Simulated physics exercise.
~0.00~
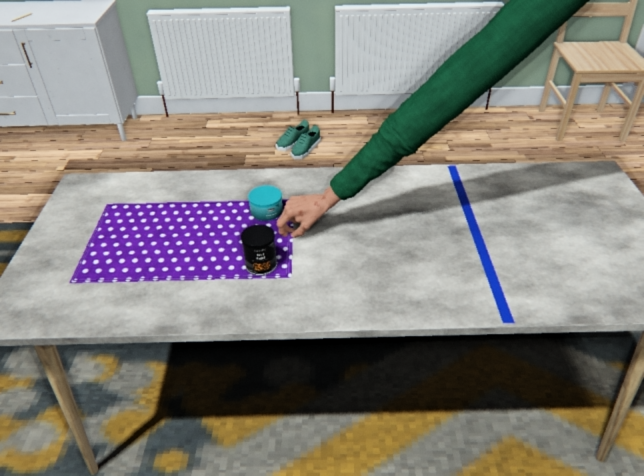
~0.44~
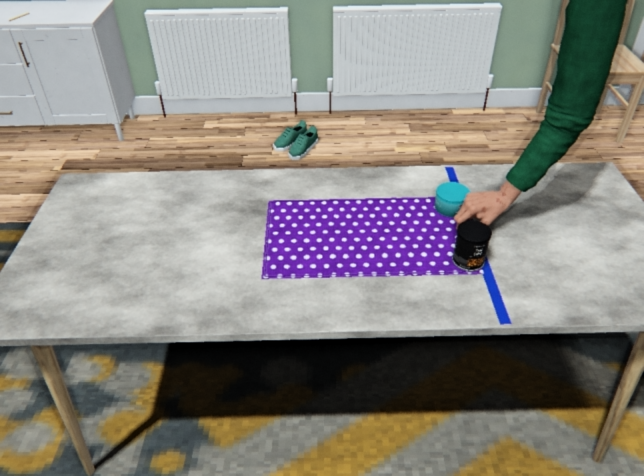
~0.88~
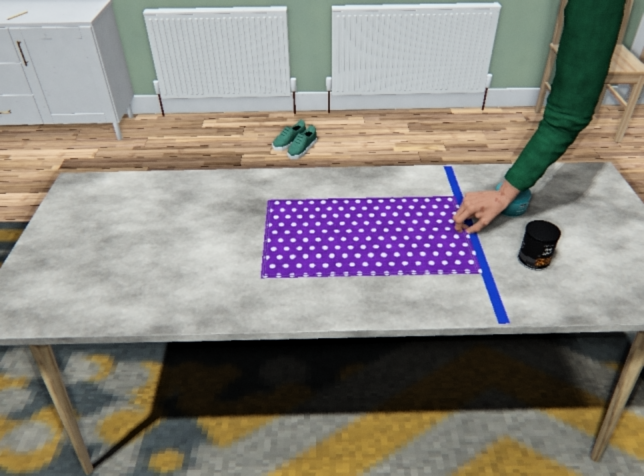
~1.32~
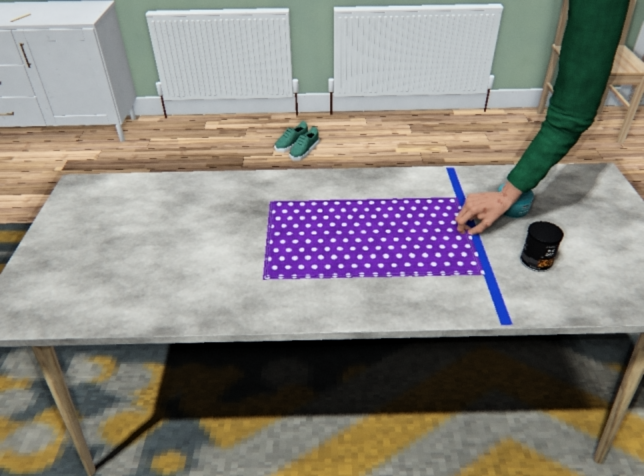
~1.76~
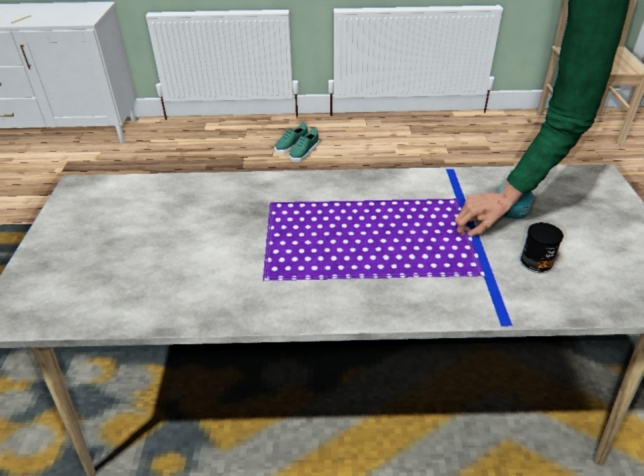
Green-sleeved arm pulling purple dotted cloth right, stopping at blue tape as black tin and turquoise tub slide off onto table.
